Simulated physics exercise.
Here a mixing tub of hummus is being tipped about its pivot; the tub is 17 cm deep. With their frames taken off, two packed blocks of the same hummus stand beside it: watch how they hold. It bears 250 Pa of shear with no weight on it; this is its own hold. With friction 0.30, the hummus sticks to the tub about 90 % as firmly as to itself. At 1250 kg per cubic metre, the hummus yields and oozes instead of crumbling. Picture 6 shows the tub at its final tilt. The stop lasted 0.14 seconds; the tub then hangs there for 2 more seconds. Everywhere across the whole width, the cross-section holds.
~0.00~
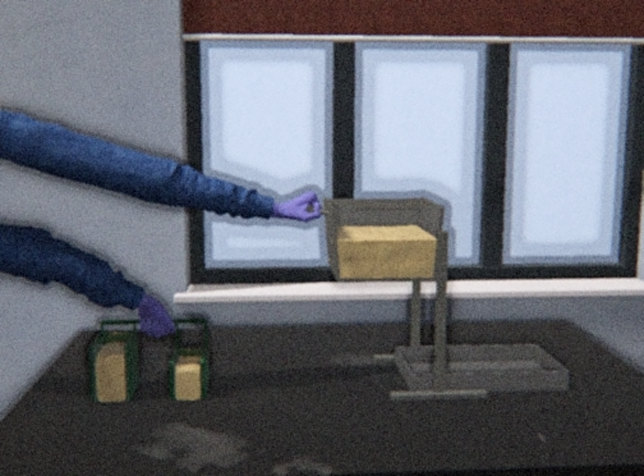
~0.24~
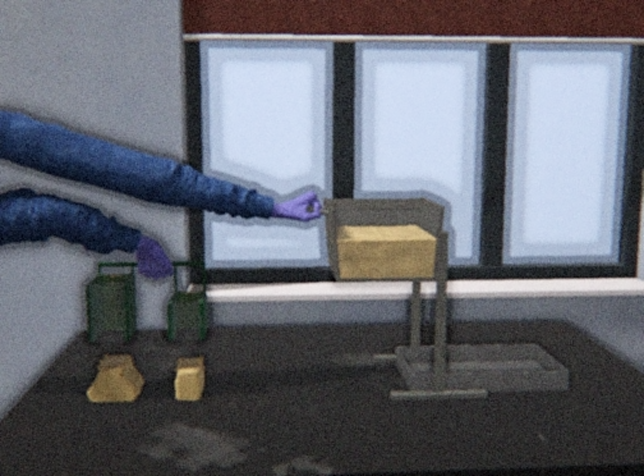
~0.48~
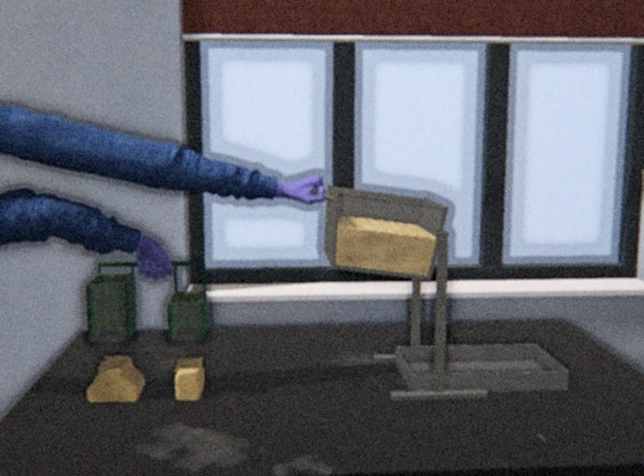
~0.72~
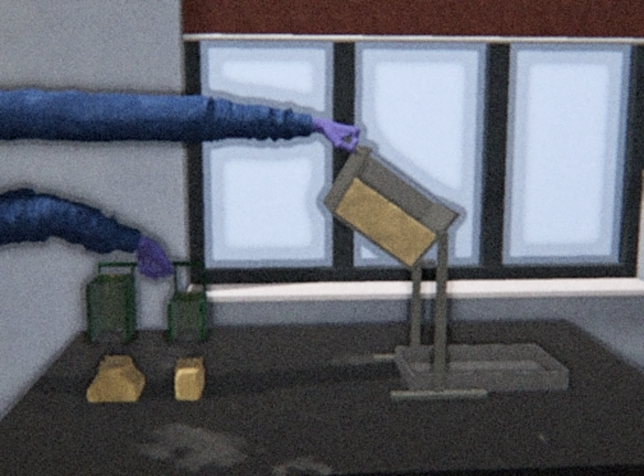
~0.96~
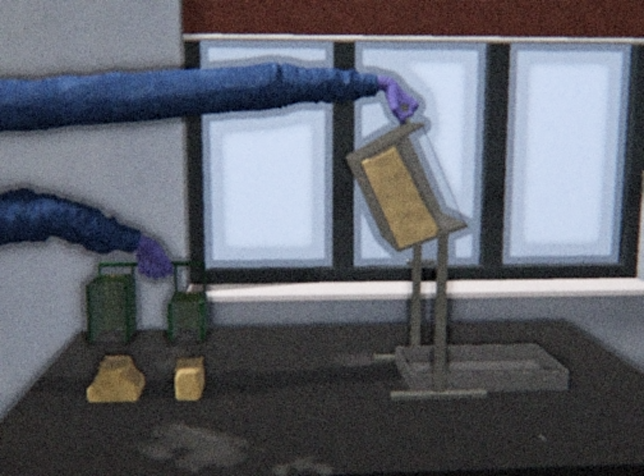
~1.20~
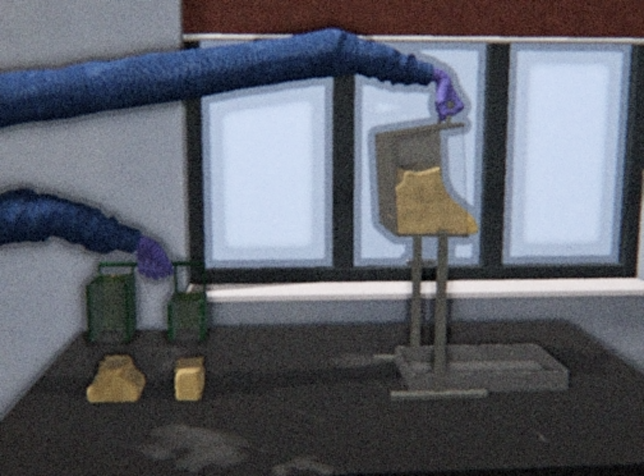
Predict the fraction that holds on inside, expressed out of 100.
Around 48 out of 100.
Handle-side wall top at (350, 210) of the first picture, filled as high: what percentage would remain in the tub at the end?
That would leave about 60 % in the tub.
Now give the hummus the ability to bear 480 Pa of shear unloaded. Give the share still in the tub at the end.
Roughly 85 per cent.
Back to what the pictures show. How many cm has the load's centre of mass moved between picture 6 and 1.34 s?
The change is near 6 cm.
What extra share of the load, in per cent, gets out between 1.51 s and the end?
Later share of the load: Approx. 5 %.
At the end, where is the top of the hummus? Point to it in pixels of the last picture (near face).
It ends up highest close to (423, 205).
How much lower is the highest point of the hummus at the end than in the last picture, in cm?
About 9 cm.
After 1.34 s, the tub is at 86 degrees and holds 75 %.
After 1.51 s, the tub is at 86 degrees and holds 52 %.
After 1.68 s, the tub is at 86 degrees and holds 48 %.
After 1.85 s, the tub is at 86 degrees and holds 48 %.
After 3.20 s, the tub is at 86 degrees and holds 48 %.
